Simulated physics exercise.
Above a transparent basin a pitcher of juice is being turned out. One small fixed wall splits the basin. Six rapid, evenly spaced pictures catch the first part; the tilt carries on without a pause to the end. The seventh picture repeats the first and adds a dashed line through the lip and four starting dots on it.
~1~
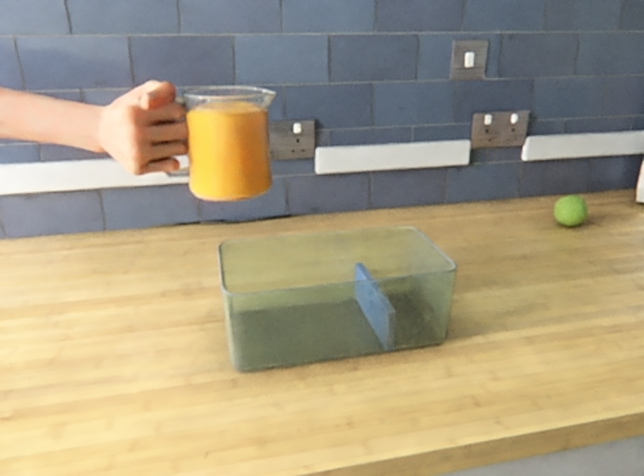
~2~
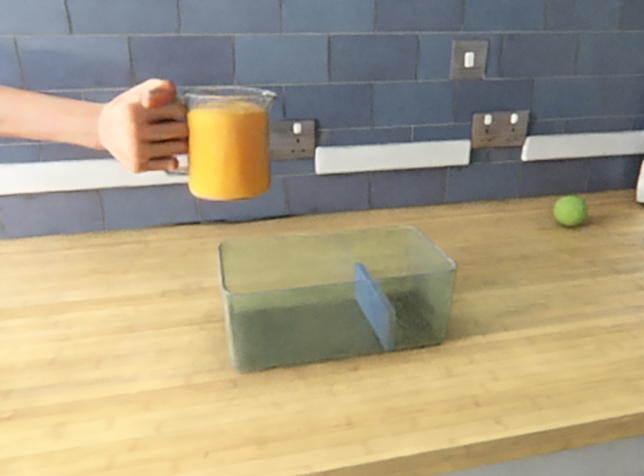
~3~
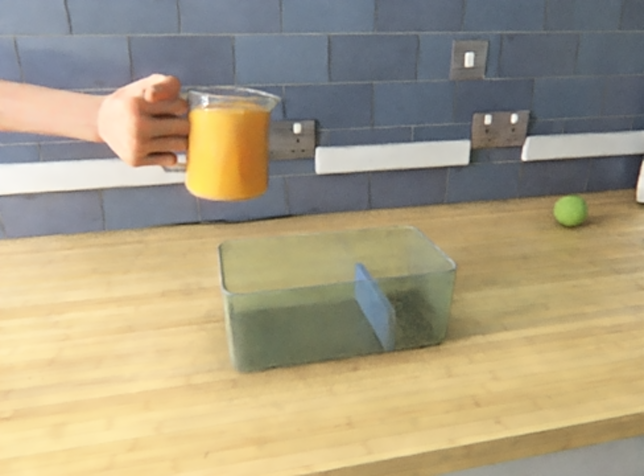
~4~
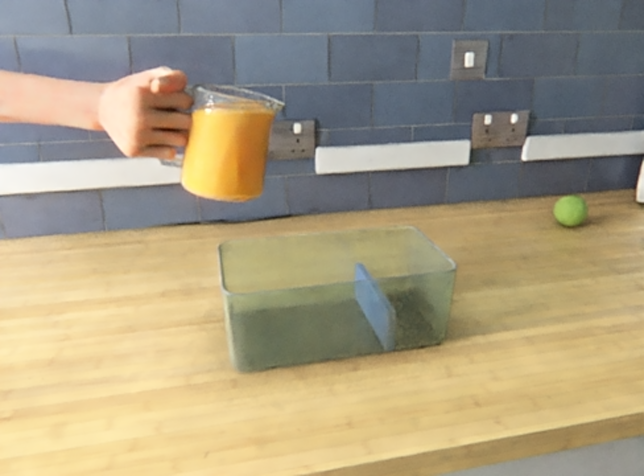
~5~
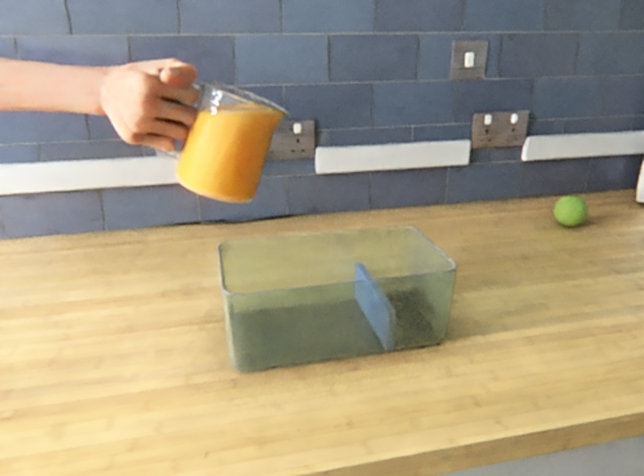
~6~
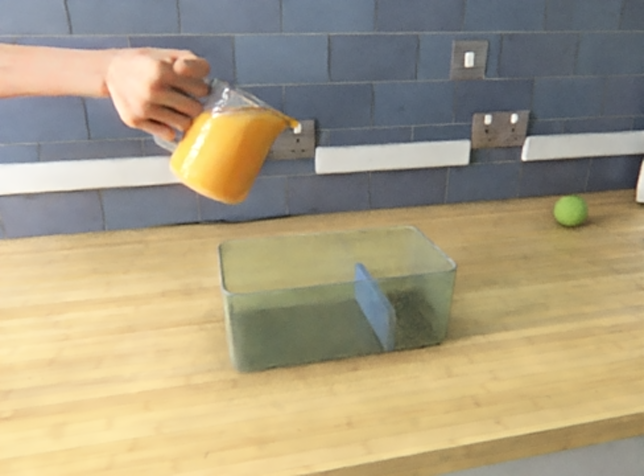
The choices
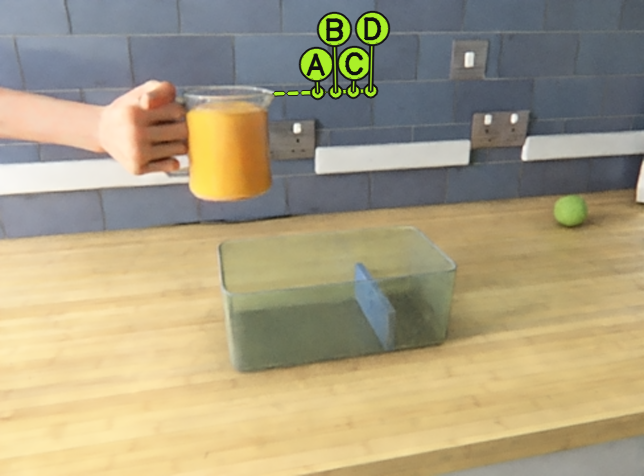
A glass pitcher of orange juice, held by a hand above a clear basin with a blue divider, stayed upright at first, then tilted gradually to the right until juice reached over its lip.
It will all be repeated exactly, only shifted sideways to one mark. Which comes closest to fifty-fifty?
Take A.
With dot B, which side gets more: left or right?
More ends on the right.
On the marked copy, A at (317, 92); B at (335, 91); C at (353, 91); D at (370, 90).
For dot A, about 46 % ends left of the wall and 52 % right of it.
For dot B, about 24 % ends left of the wall and 72 % right of it; 4 % is lost outside.
For dot C, about 23 % ends left of the wall and 74 % right of it; 3 % is lost outside.
For dot D, about 13 % ends left of the wall and 86 % right of it.
